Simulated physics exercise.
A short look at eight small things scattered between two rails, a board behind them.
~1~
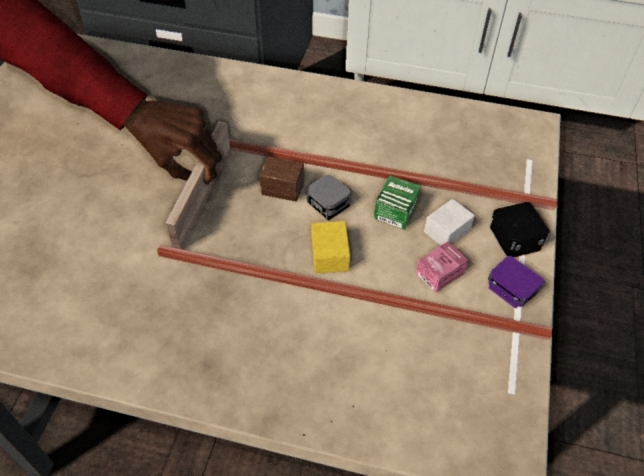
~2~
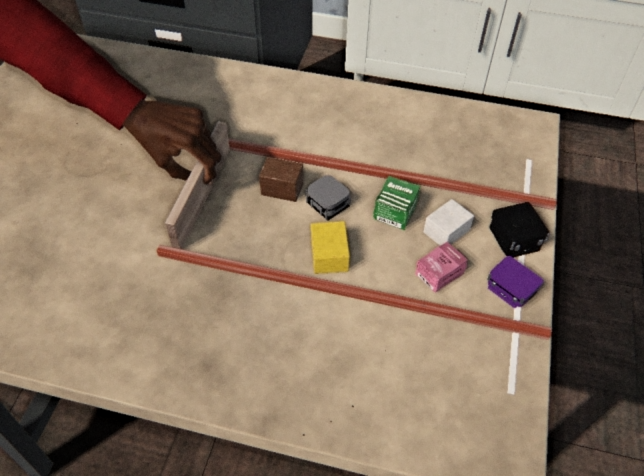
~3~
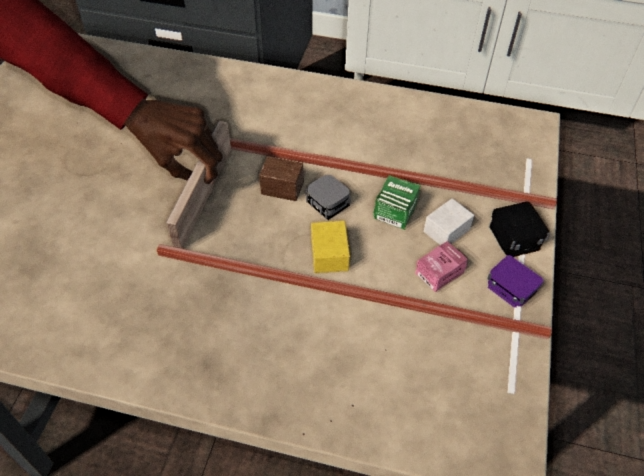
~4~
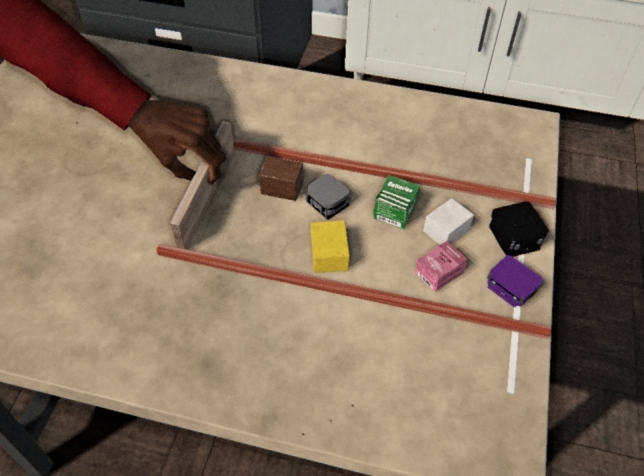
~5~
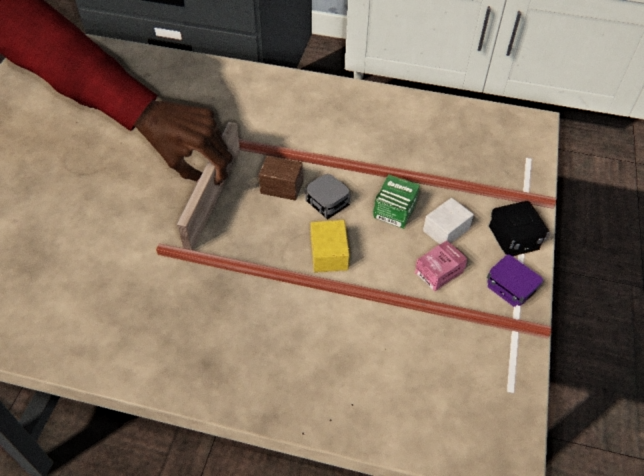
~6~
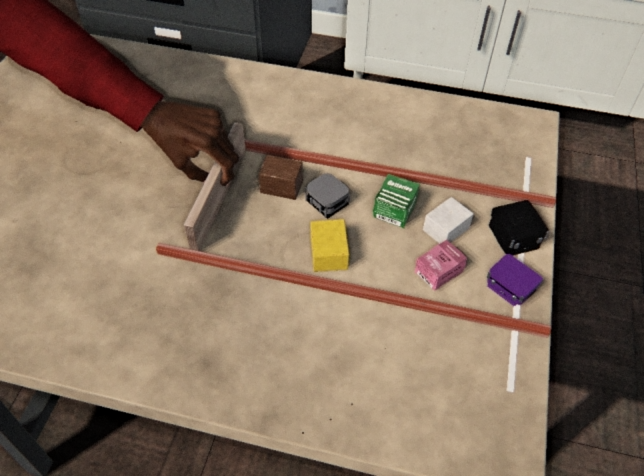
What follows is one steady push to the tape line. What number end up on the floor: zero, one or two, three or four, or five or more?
The number that fall off is five or more.
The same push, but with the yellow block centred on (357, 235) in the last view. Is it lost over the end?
The yellow block survives.
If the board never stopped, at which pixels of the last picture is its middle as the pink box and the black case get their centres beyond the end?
For the pink box at (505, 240), for the black case at (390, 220).
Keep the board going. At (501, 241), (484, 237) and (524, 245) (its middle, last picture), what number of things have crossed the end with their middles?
In that order 5, 4 and 6.
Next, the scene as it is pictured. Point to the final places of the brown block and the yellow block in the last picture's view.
Near (546, 228) and (538, 291).
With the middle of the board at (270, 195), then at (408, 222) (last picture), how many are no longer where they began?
The counts are 2 and 7.
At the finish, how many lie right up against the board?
The number is 2.
Early on, none off yet; purple case at rest near (513, 281); black case at rest near (517, 228); white block at rest near (448, 222).
A while later, none off yet; purple case at rest near (513, 281); black case travelled about its own width near (553, 230); white block travelled well along near (514, 240).
Further along, two off so far; purple case travelled about its own width near (551, 287); black case down on the floor near (496, 429); white block in the air near (531, 407).
Finally, the number that fall off is five or more; lost, grey case, green box, pink box, white block, black case and purple case.
